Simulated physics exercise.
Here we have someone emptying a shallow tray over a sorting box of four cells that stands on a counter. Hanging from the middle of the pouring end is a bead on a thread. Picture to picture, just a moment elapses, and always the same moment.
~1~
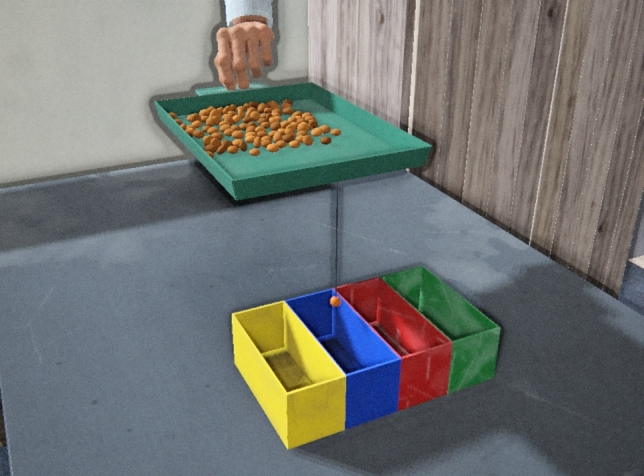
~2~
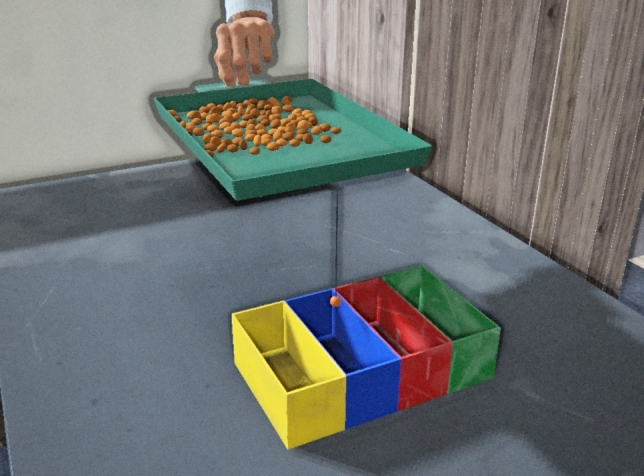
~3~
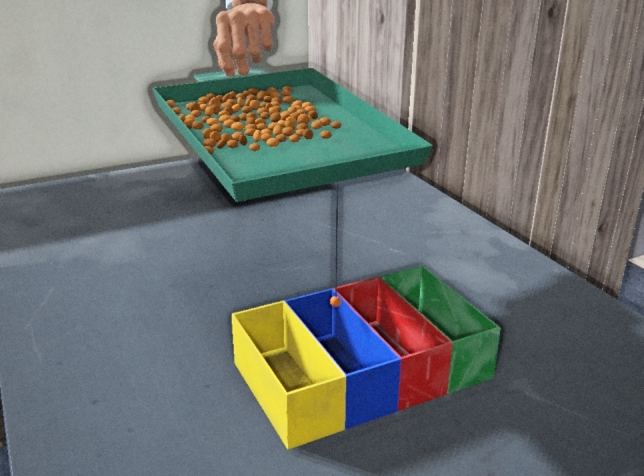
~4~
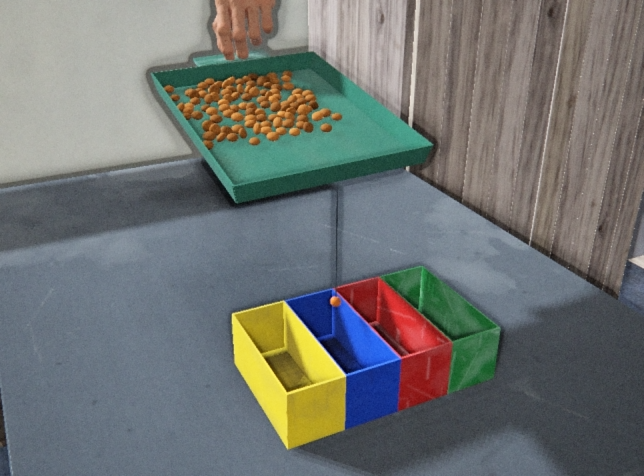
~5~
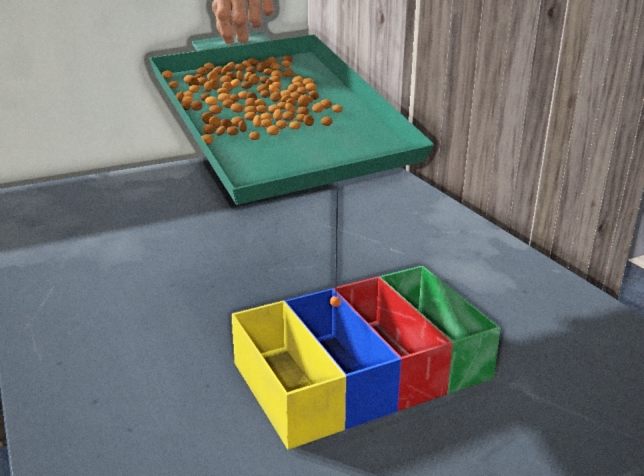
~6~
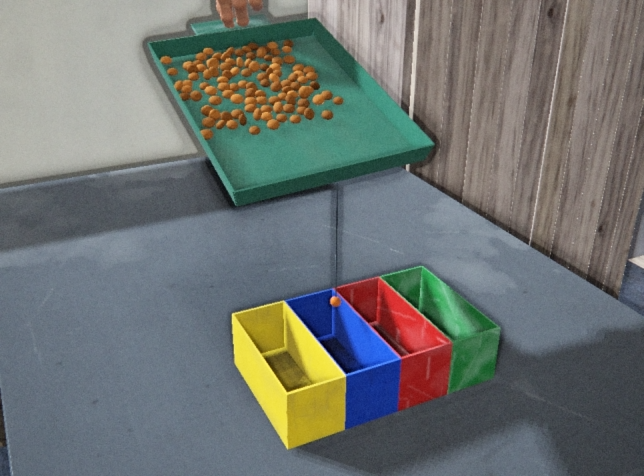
A shallow green tray holding a scatter of small orange-brown pieces starts out level across its front edge, above a box with yellow, blue, red and green cells. A hand gripping the back raises that end steadily, and then the front edge also tilts gradually, its left corner lowest.
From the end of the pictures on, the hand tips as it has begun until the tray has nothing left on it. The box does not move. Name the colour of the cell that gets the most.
It is the yellow one.
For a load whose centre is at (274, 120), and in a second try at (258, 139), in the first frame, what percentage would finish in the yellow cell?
The first start gives 40 percent and the second 40 percent.
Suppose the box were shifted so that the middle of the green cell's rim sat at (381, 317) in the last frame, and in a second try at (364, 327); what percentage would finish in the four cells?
You'd get near 90 percent first and near 90 percent next.
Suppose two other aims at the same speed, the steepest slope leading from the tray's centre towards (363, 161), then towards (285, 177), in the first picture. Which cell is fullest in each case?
The cell in green, then the yellow one.
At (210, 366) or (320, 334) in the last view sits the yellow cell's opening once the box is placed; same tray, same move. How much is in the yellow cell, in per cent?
About 10 per cent, then about 30 per cent.
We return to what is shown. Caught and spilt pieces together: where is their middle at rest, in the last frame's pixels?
At about (304, 411), give or take.
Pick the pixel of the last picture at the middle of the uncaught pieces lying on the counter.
I'd say near (259, 466), give or take.
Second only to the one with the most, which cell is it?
Rank 2: Blue.
Soon, tray tipped steeply; nearly all on the tray; a small part falling or outside the box.
A while on, tray tipped right over; about half on the tray; about a quarter in the yellow cell; a small part in the blue cell; a stray few in the red cell; about a quarter falling or outside the box.
Towards the end, tray tipped past a quarter turn; about a third in the yellow cell; about a quarter in the blue cell; a small part in the red cell; about a third falling or outside the box.
Finally, tray tipped past a quarter turn; about a third in the yellow cell; about a quarter in the blue cell; a small part in the red cell; none in the green cell; about a third outside the box.
